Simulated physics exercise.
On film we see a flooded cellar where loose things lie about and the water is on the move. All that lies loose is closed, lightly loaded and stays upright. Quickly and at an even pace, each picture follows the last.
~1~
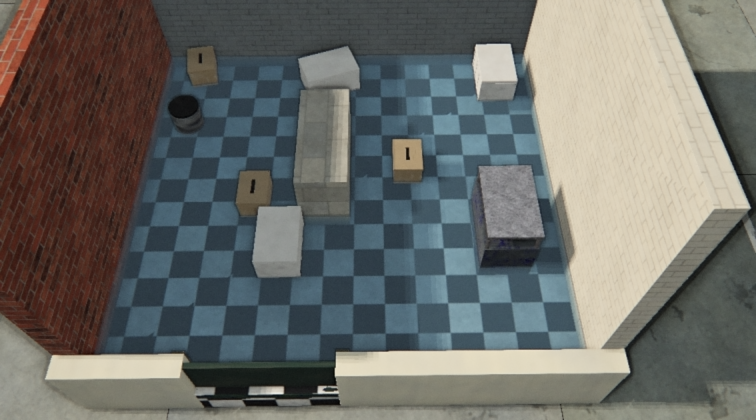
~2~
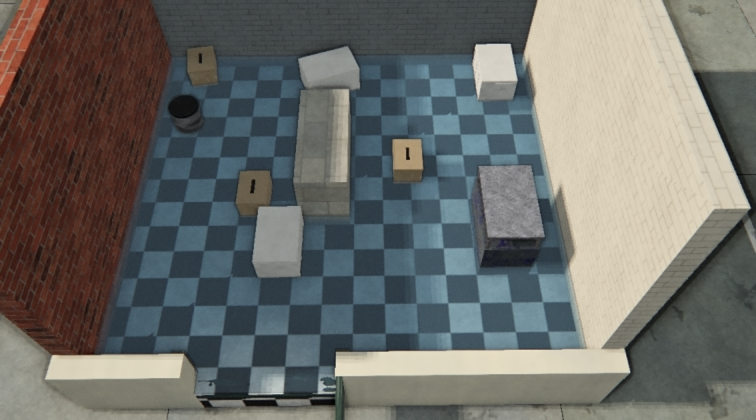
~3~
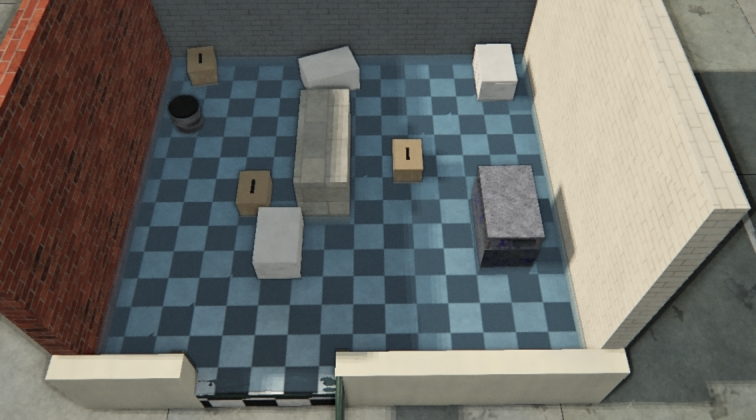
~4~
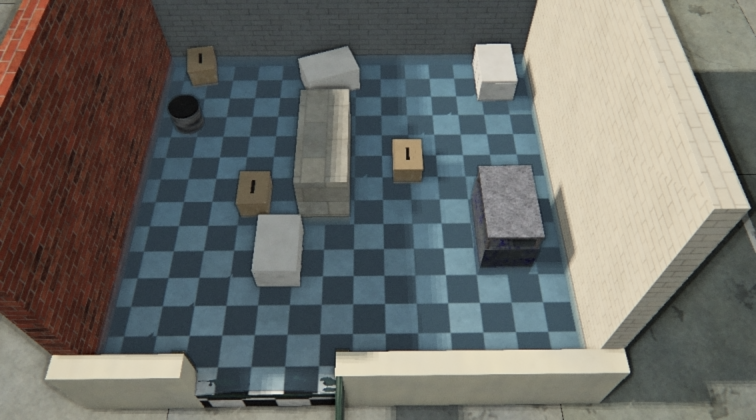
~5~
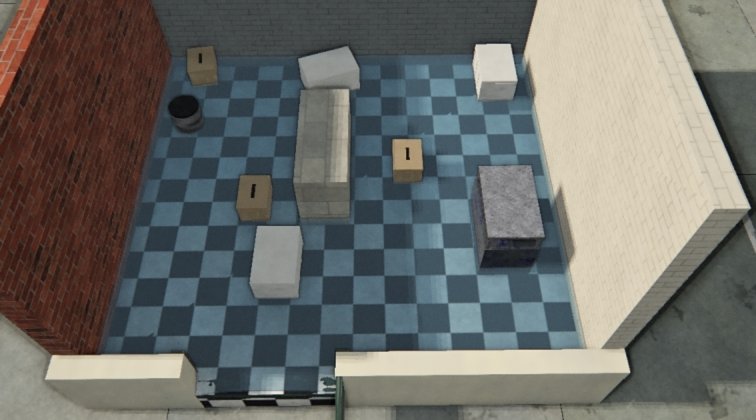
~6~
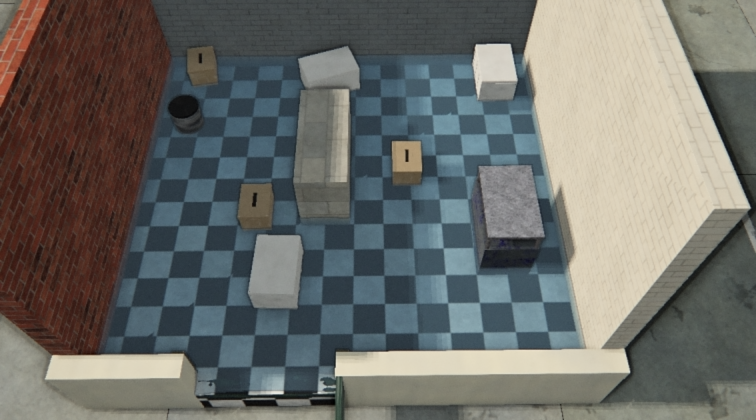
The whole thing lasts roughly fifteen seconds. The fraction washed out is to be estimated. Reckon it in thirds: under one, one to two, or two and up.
The result is a middle share, a third to two thirds.
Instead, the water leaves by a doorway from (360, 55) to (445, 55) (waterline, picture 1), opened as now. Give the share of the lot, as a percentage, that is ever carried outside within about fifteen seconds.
Result: Roughly 40 per cent.
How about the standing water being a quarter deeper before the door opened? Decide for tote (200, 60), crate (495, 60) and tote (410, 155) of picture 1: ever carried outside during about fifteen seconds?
Result per object, as listed: Retained / retained / washed away.
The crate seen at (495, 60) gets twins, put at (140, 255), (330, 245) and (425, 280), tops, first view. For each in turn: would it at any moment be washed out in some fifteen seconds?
In order, the first is escaping, the second escaping, the third escaping.
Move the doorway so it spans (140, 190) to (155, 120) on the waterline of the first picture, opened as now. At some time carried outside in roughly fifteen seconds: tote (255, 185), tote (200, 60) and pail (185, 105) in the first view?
One by one as named: Gets away, gets away and gets away.
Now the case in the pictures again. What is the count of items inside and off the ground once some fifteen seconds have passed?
The total is 4.
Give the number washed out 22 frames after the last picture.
The count is 2.
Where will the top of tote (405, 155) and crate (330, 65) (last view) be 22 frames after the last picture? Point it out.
Near (308, 374) and (275, 89).
A moment on, 0 of 7 are out; 7 afloat.
Next, 1 of 7 are out; 6 afloat.
Later, 2 of 7 are out; 4 afloat.
In the end, 3 of 7 are out; 4 afloat.
